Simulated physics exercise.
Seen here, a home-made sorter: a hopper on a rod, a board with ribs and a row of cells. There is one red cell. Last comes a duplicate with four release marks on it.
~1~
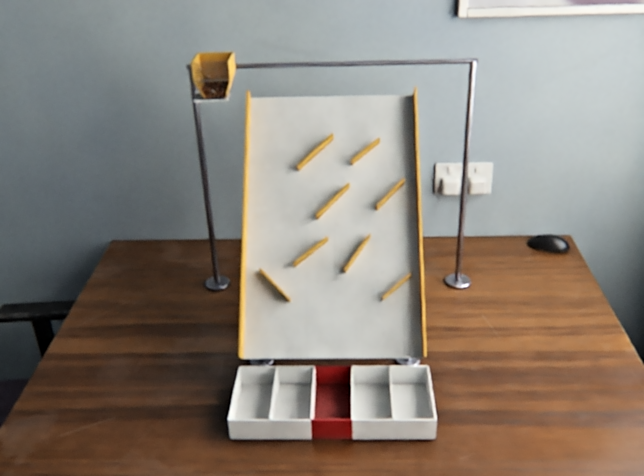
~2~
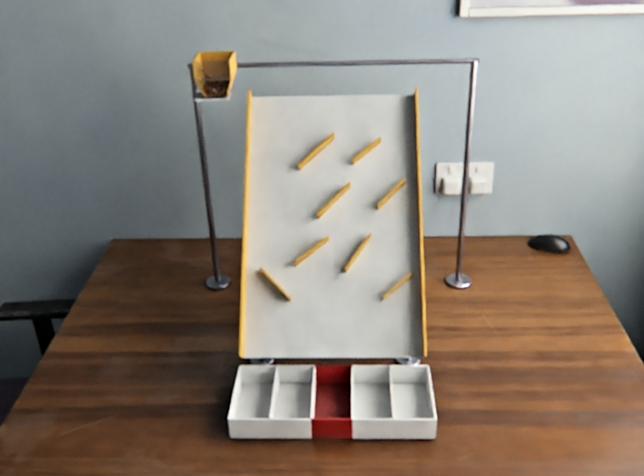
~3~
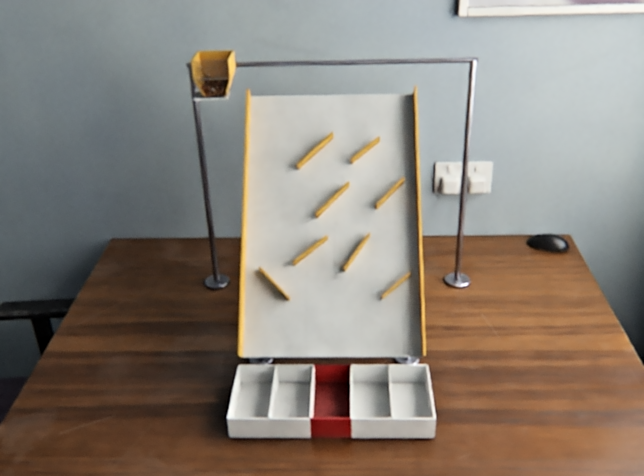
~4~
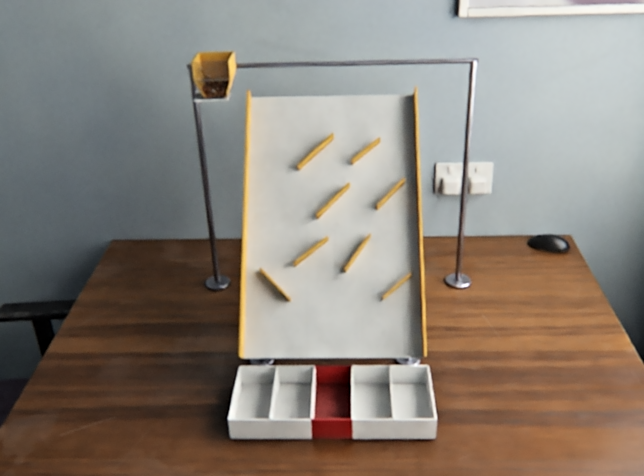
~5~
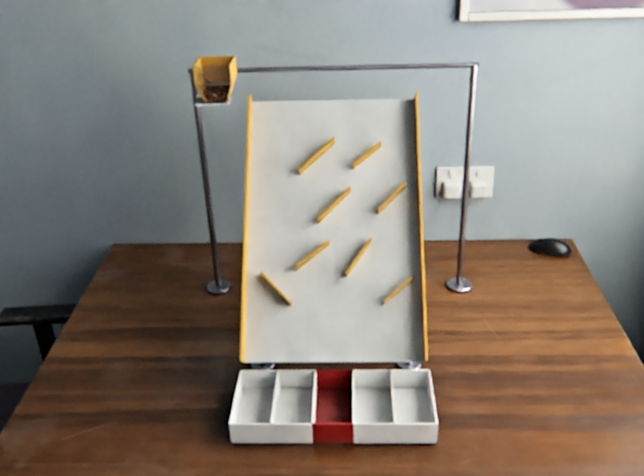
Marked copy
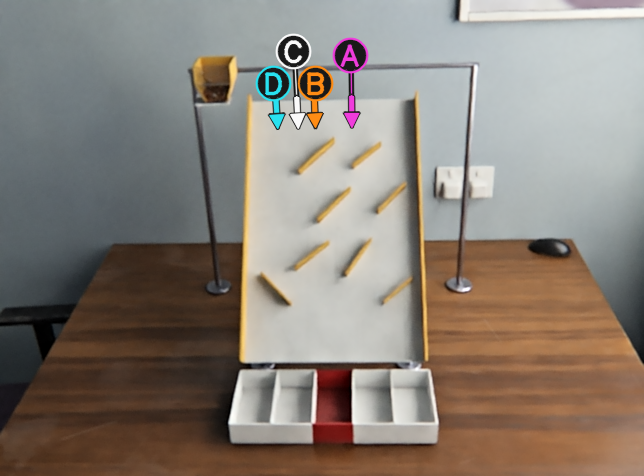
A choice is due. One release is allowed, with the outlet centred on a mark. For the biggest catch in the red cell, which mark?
A works best here.
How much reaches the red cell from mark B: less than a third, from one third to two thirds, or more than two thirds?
It is less than a third.
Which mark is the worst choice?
B it is.
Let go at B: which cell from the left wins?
The first from the left.
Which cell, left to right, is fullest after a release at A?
The third.
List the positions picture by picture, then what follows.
The first frame shows hopper (216, 89), cereal balls, door shut.
The second frame shows ribs (298, 166) to (334, 133), (353, 160) to (381, 137), (317, 215) to (350, 182).
The third frame shows ribs (377, 205) to (404, 177), (293, 262) to (327, 236), (344, 269) to (370, 233).
The fourth frame shows ribs (260, 268) to (290, 299), (383, 297) to (411, 273).
The fifth frame shows red cell (333, 432), number 3 of 5 from the left.
On the marked copy, mark A meets the board at (351, 122); mark B meets the board at (315, 122); mark C meets the board at (298, 123); mark D meets the board at (277, 123).
Choosing A, the larger part in the red cell, roughly a quarter in other cells, just a few outside the box.
Choosing B, about a tenth in the red cell, the larger part in other cells, about a tenth outside the box.
Choosing C, roughly a third in the red cell, roughly half in other cells, about a tenth outside the box.
Choosing D, roughly a third in the red cell, roughly half in other cells, about a tenth outside the box.
